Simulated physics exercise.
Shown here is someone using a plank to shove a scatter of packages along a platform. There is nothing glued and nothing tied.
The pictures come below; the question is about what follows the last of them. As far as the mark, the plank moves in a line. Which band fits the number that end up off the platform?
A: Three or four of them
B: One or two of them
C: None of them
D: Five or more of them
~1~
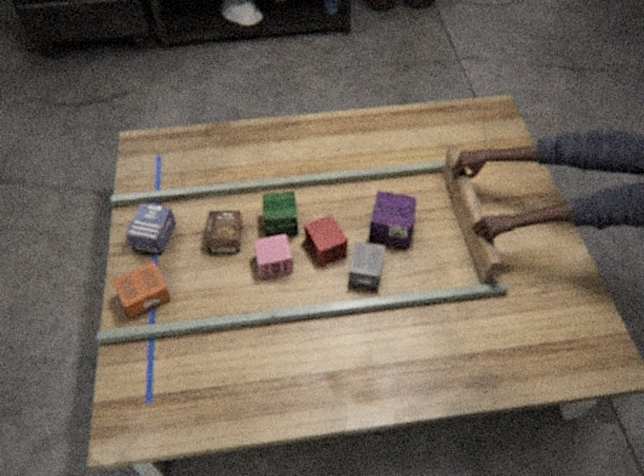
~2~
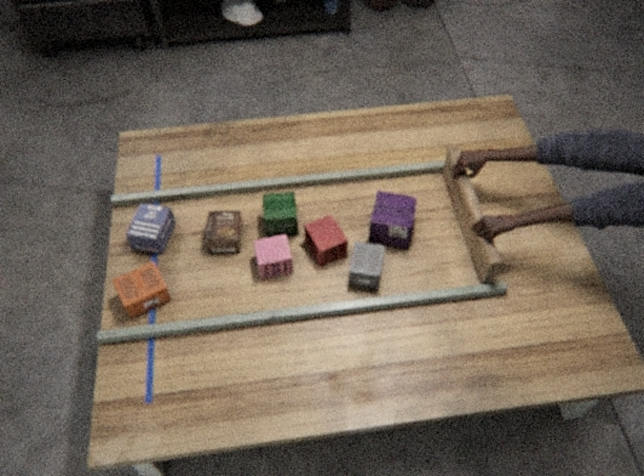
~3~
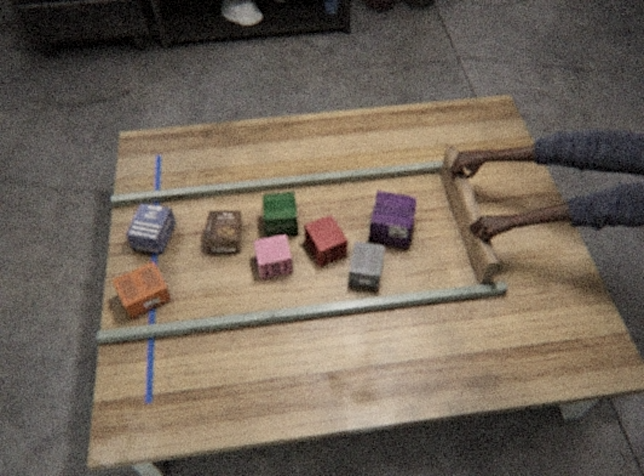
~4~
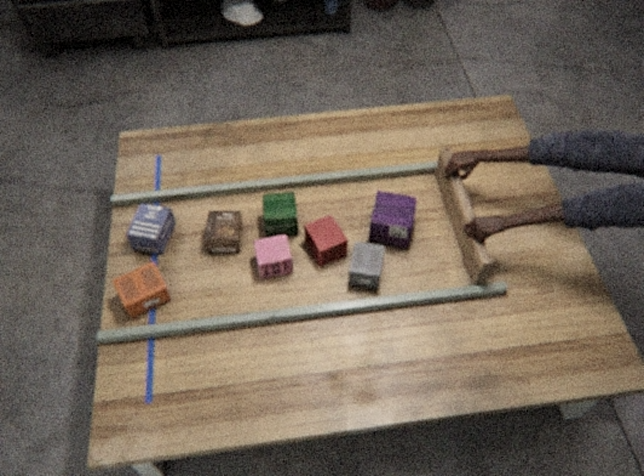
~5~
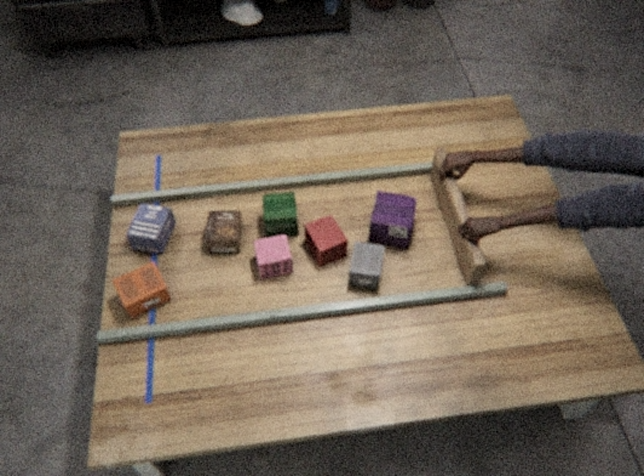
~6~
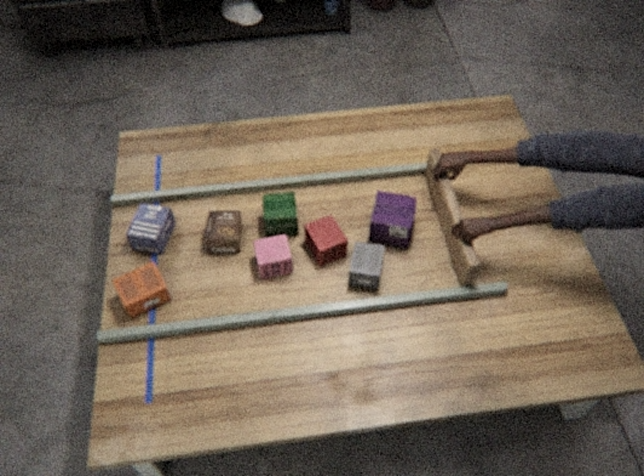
Five or more of them.
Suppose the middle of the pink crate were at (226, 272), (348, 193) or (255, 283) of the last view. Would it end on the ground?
In order of the places given, the pink crate rests steady, then rests steady, then rests steady.
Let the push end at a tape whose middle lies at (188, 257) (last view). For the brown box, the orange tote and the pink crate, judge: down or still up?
First, the brown box is safe; next, the orange tote takes the fall; last, the pink crate takes the fall.
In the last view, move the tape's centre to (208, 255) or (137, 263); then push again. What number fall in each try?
1 and 5.
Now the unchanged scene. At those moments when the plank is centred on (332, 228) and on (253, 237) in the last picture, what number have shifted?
The first number is 5, the next one 8.
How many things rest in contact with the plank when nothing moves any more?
At rest, 3 are in contact.
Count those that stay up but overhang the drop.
The number overhanging is 0.
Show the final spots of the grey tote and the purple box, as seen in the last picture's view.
You'll see the grey tote at (135, 296), with the purple box at (129, 255).
Early on, none off yet; orange tote at rest near (143, 290); blue box at rest near (152, 228); brown box at rest near (224, 231).
Finally, the number that fall off is five or more; lost, red crate, pink crate, brown box, blue box and orange tote.
